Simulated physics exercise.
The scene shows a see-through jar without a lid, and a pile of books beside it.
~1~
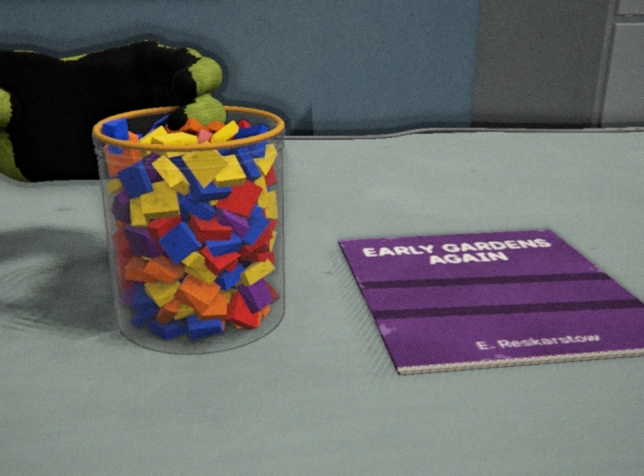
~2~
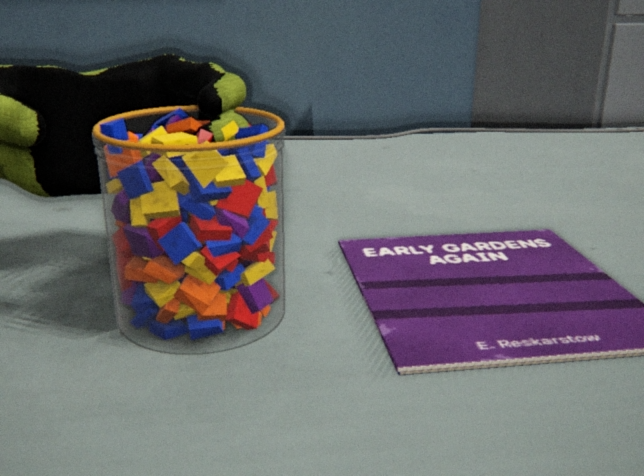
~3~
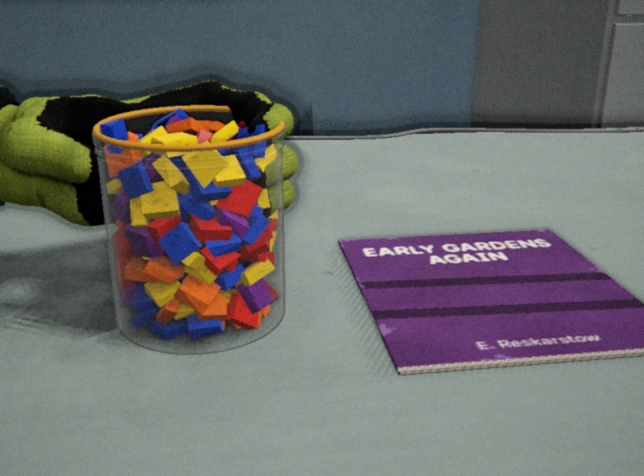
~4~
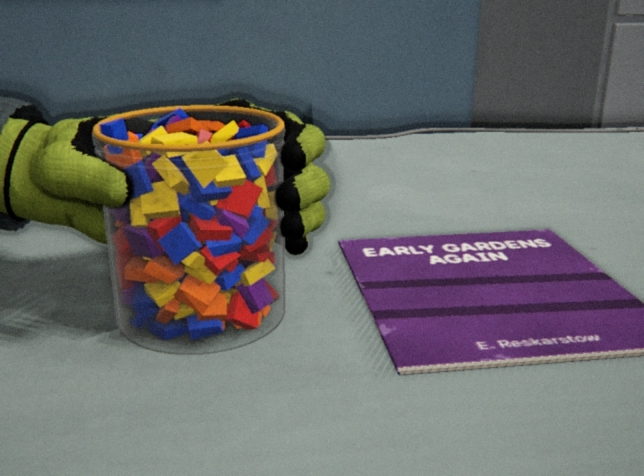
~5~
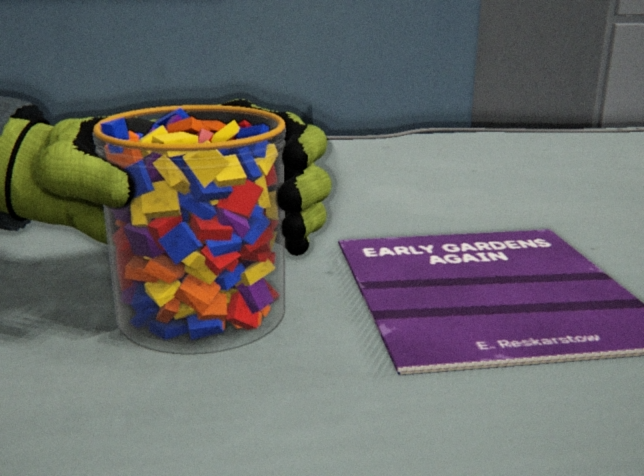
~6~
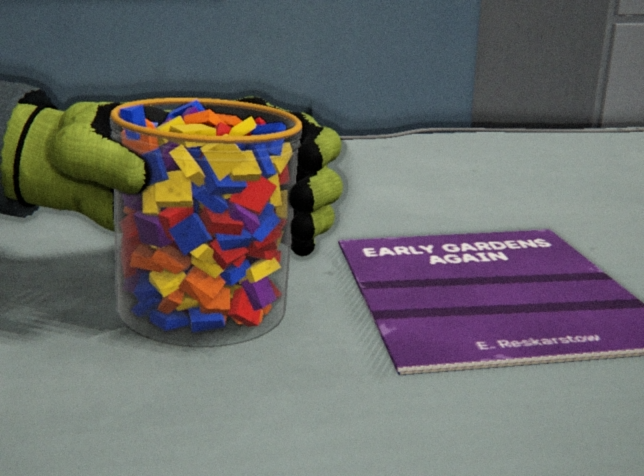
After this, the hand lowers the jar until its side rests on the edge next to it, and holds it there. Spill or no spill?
Here the filling gets out, some of it.
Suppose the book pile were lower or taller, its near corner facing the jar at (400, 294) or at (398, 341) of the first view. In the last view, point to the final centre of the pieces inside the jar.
Case 1: (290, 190); case 2: (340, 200).
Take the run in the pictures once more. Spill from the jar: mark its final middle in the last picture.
In the last view the middle sits close to (511, 271).
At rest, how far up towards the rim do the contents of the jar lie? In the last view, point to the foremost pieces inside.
Near (452, 219).
Then, 0.51 s after the last picture, the jar leans 32°; everything is still inside.
Then, 1.06 s after the last picture, the jar leans 61°; everything is still inside.
Then, 1.71 s after the last picture, the jar rests on the book pile at 79°; a small part of the mosaic tiles out of it.
At rest, the jar rests on the book pile at 79°; a small part of the mosaic tiles out of it.
